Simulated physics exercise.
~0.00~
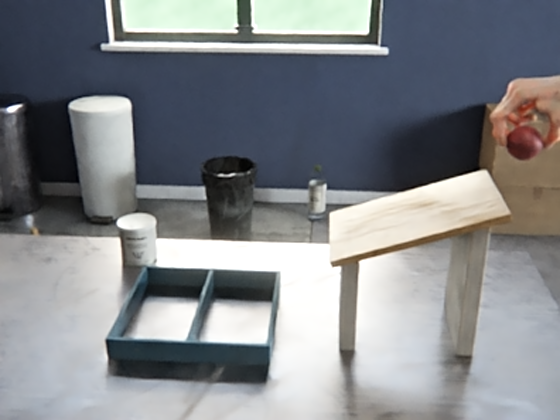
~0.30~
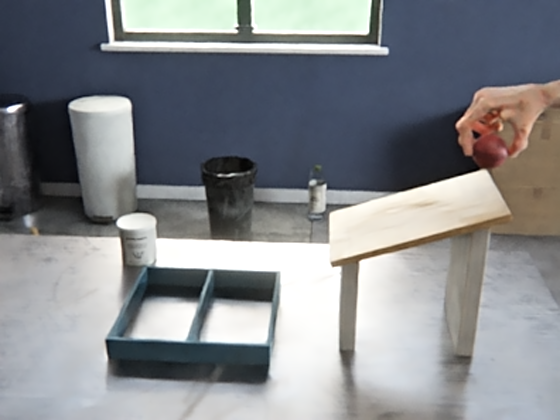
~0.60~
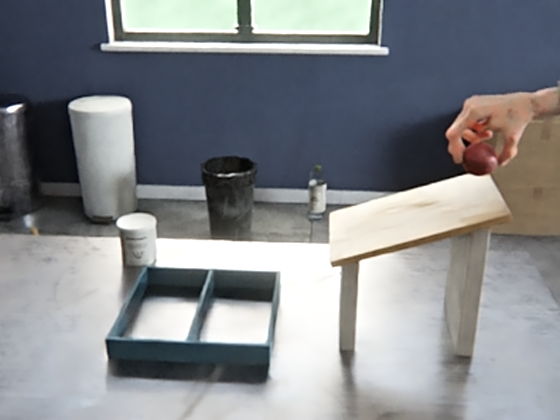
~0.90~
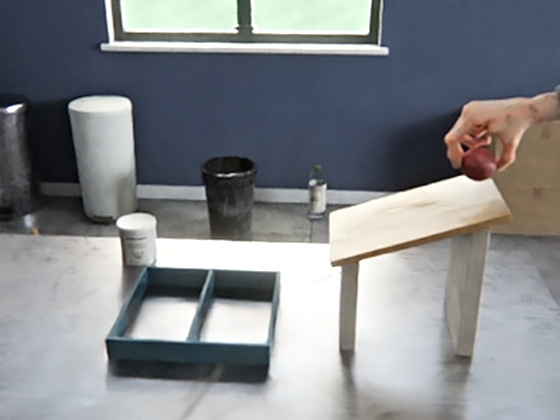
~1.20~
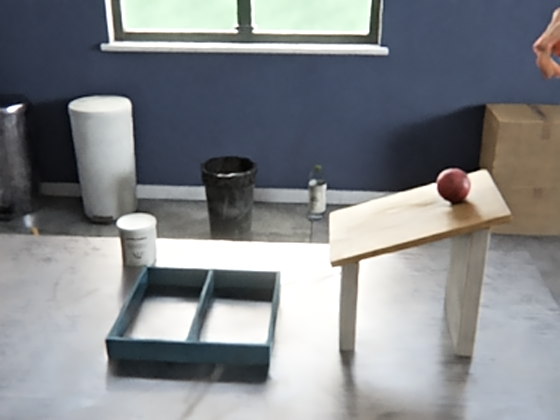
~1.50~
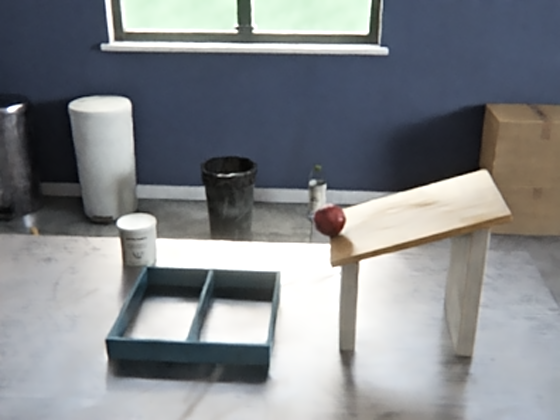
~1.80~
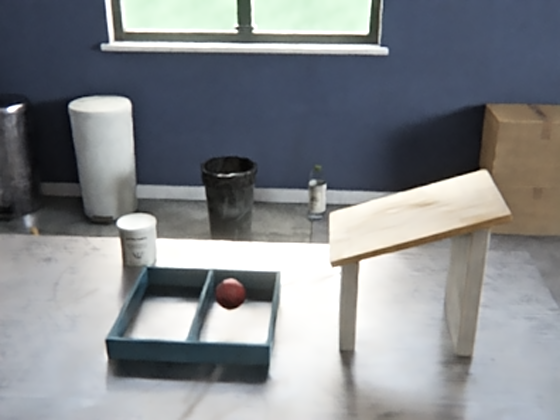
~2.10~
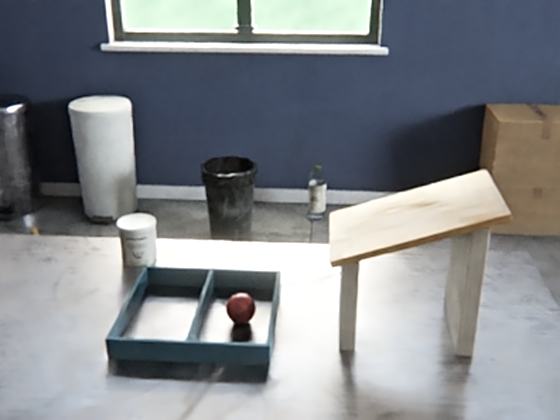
A dark red ball is held by a hand above the raised right end of a sloping wooden board, seen from a fixed, slightly high view across a pale grey tabletop. To the left sit a dark teal tray split into two bays and a white tin behind it, with bins, a bottle and a window against a navy wall beyond. The hand lowers the ball to the board, lets go and withdraws to the right. The ball rolls left down the slope, leaves the lower edge and drops into the tray's right bay, nearer the board. It shifts slightly right and ends there, the tin unmoved.
